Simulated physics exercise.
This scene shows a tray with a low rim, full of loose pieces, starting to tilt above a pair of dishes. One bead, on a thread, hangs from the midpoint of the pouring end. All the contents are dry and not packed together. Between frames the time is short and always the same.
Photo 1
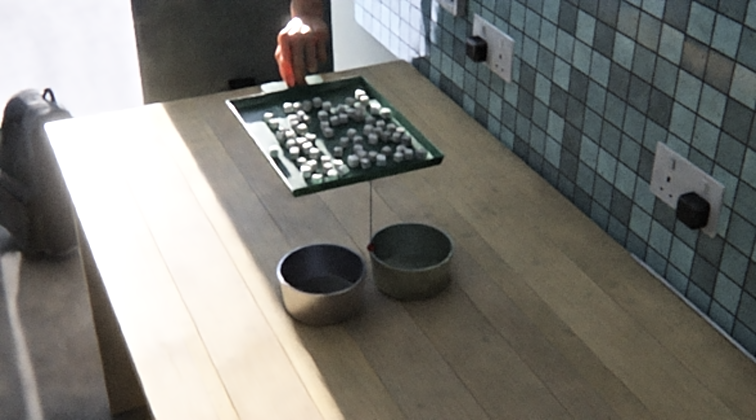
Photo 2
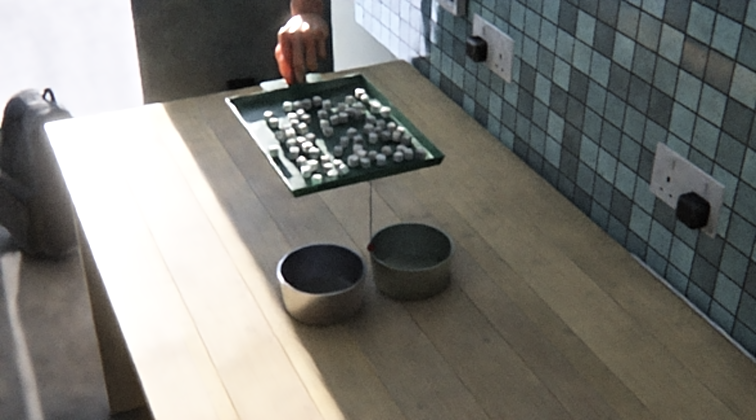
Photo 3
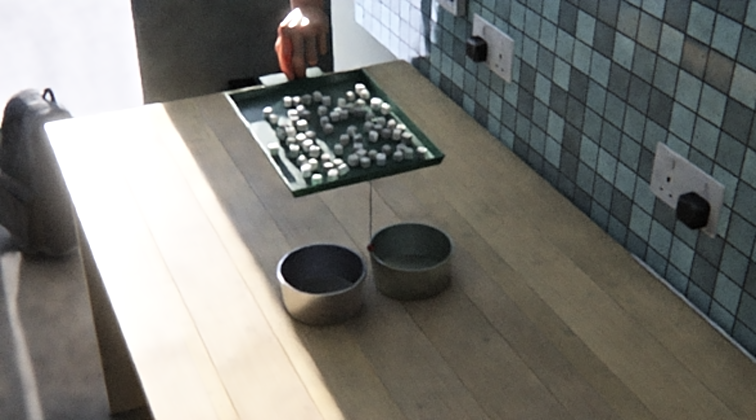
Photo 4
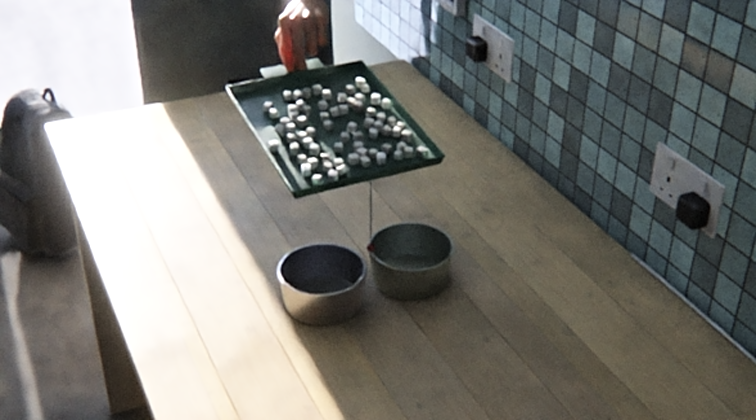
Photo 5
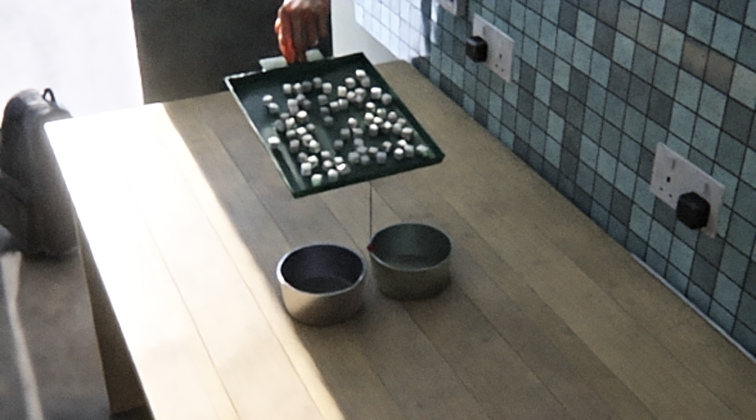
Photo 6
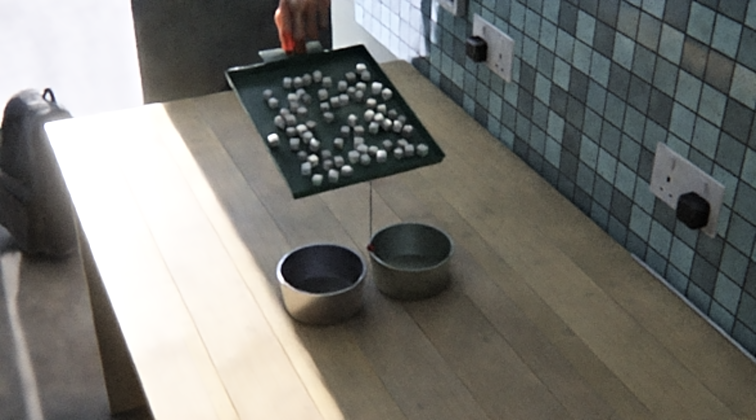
A hand at the far end of a wooden counter slowly raises its side of a dark green tray, seen from above by a still camera beside blue-green wall tiles and sockets. The low-rimmed tray holds many small whitish cubes, above two round grey metal dishes, with a small reddish bead on a thread between. The tray steadily steepens toward the viewer, its near edge staying in place.
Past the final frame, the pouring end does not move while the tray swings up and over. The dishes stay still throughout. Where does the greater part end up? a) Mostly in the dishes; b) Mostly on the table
Option b: Mostly on the table.
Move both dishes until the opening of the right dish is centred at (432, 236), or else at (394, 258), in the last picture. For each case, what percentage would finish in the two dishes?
Trial 1 near 10 percent, trial 2 near 40 percent.
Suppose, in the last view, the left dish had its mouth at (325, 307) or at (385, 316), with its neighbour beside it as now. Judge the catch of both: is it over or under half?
At place one in excess of half; at place two not up to half.
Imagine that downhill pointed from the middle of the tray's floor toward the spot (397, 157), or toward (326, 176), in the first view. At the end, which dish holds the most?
The first place favours the right of the two, the second the left of the two.
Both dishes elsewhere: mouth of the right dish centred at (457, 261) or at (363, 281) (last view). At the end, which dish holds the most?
Trial one goes to the left of the two, trial two to the right of the two.
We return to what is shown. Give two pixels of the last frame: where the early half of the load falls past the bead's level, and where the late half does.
Roughly at (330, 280) first, and then at (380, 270).
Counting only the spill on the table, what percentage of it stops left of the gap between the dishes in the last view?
It amounts to some 30 percent.
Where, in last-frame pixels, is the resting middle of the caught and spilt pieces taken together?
Resting centre, last picture - approx. (381, 338).
Soon, tray tipped steeply; all on the tray.
A while on, tray tipped right over; nearly all on the tray; a stray few in the left dish; a stray few outside both.
Towards the end, tray tipped past a quarter turn; a small part in the left dish; a stray few in the right dish; most outside both.
Finally, tray tipped past a quarter turn; a small part in the left dish; a stray few in the right dish; most outside both.
